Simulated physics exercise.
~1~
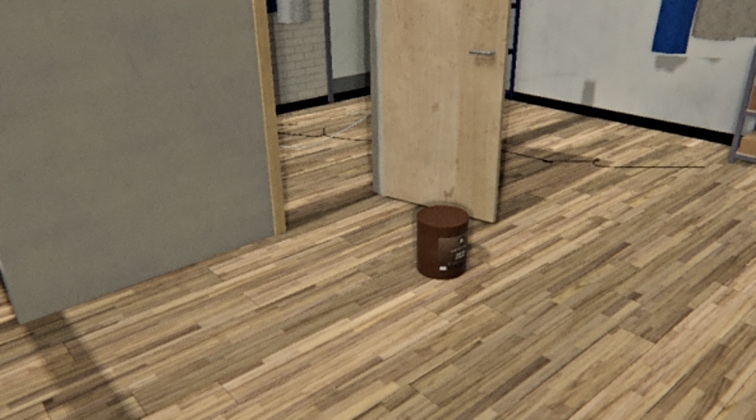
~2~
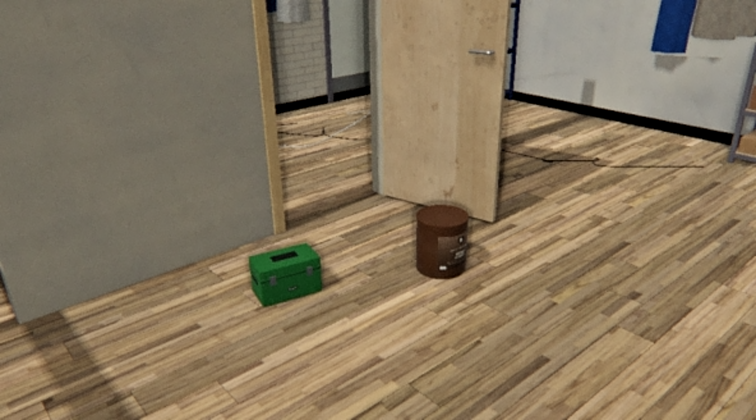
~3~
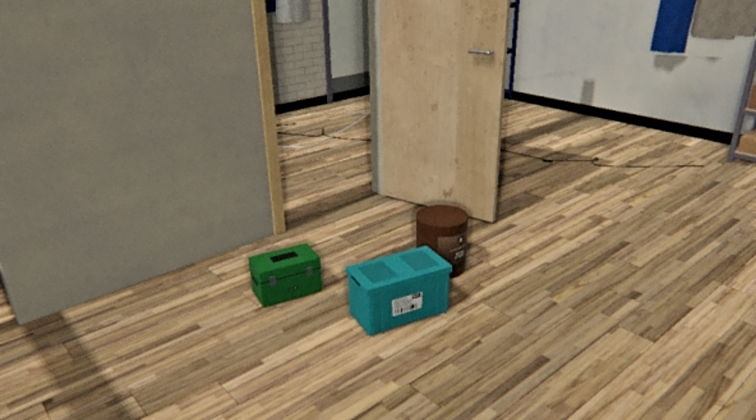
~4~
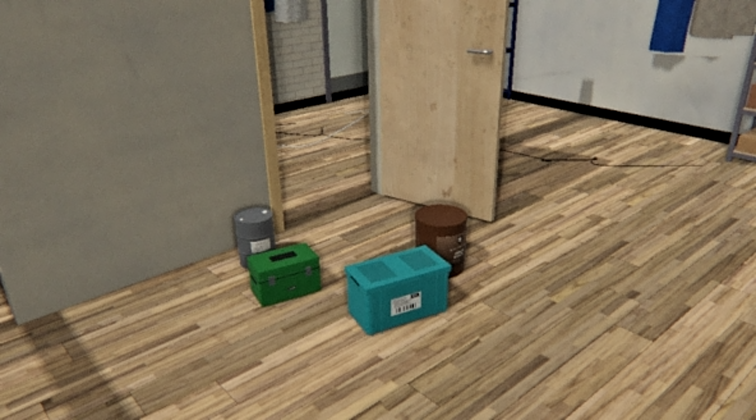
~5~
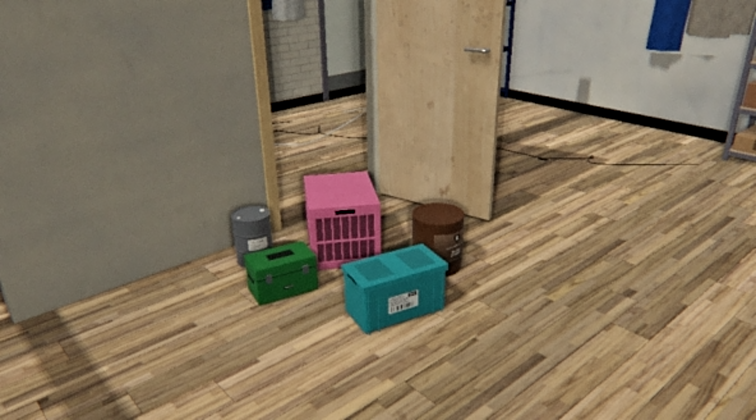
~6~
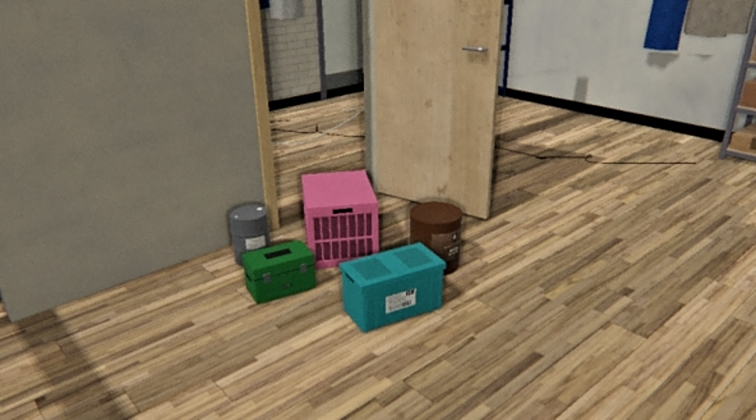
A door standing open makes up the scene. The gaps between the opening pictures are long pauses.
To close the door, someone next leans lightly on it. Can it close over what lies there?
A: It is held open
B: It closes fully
It is held open.
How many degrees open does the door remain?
It stays open at around 45°.
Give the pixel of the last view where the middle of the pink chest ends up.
Near pixel (331, 218).
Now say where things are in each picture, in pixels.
In the first picture, door wide open and still.
In the second picture, door wide open and still; green toolbox (286, 274).
In the third picture, door wide open and still; brown pail (441, 242).
In the fourth picture, door wide open and still; green toolbox (285, 274); turquoise tote (398, 290).
In the fifth picture, door wide open and still; grey canister (253, 237); brown pail (437, 240).
In the sixth picture, door wide open and still; pink chest (339, 218); green toolbox (279, 271).
Then, 0.70 s past the last view, door 88° open.
Then, 1.10 s past the last view, door 69° open.
Then, 1.50 s past the last view, door 48° open.
Finally, door 44° open; all 5 still in place. Final places as the last picture's camera would see them, pink chest near (331, 217).
